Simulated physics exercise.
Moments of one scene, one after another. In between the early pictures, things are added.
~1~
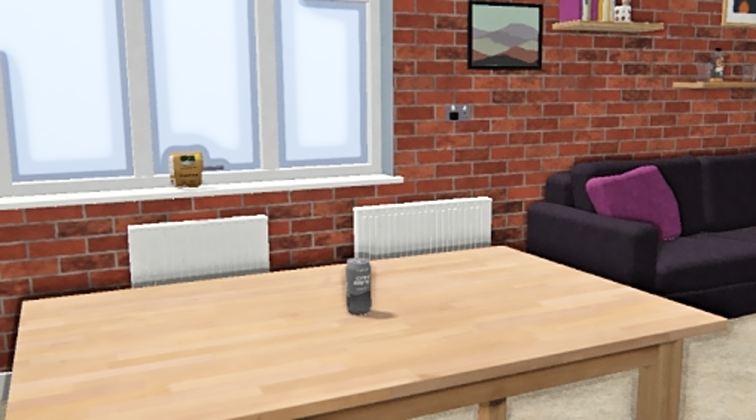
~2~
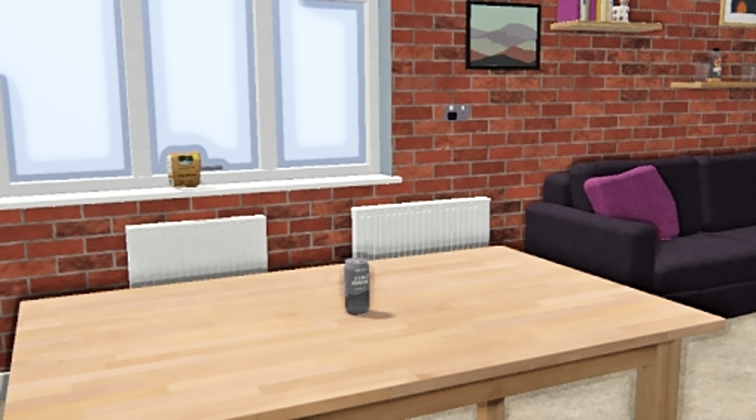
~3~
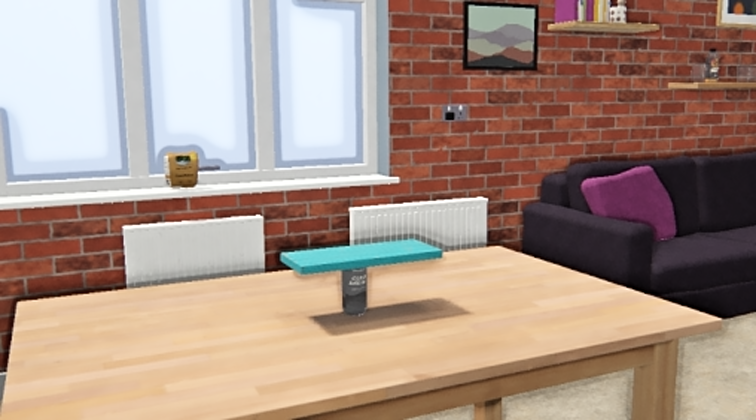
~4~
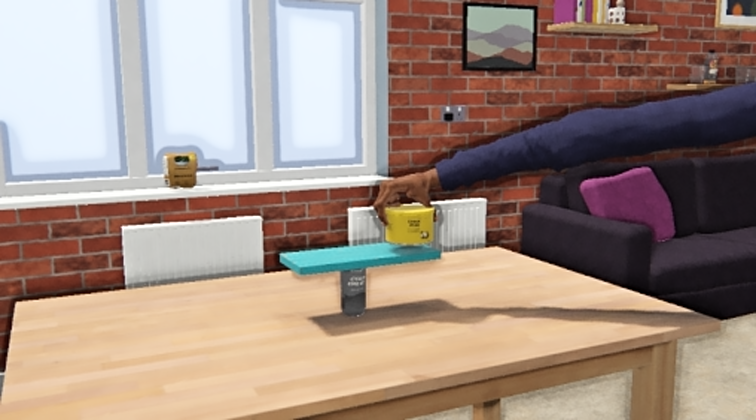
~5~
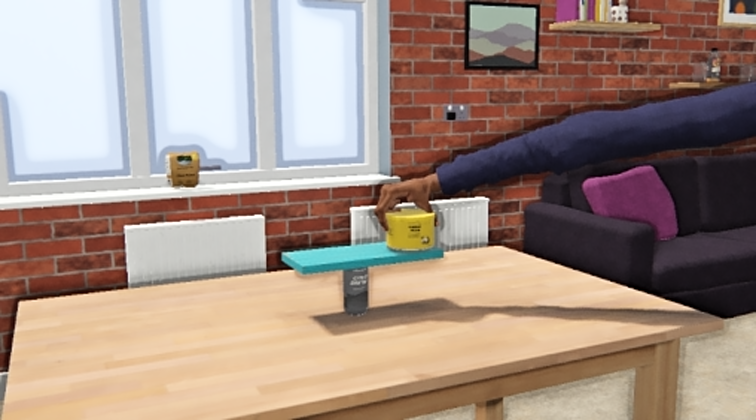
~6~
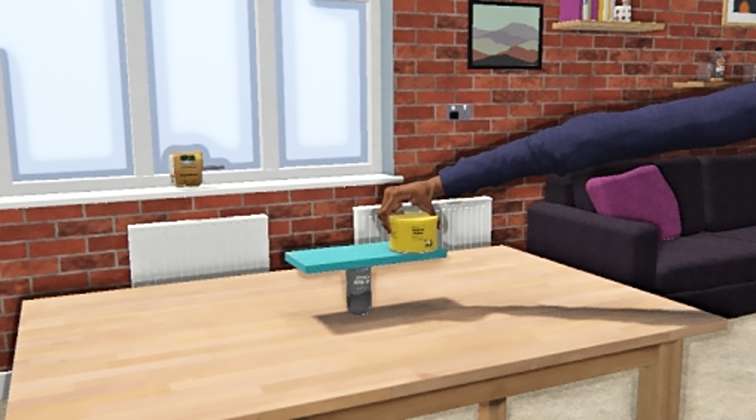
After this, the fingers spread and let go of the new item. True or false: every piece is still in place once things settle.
False.
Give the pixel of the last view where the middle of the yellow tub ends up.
The object finishes somewhere near (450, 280).
Then, 0.40 s after the last picture, yellow tub now fallen; turquoise board tipped 32° from how it was.
Then, 0.50 s after the last picture, turquoise board tipped 49° from how it was.
Then, 0.70 s after the last picture, turquoise board tipped 44° from how it was.
At rest, fallen, yellow tub; tipped over in the stack, turquoise board; grey can in place. Seen from the same camera at the end, yellow tub near (450, 280). The stack loses its balance.
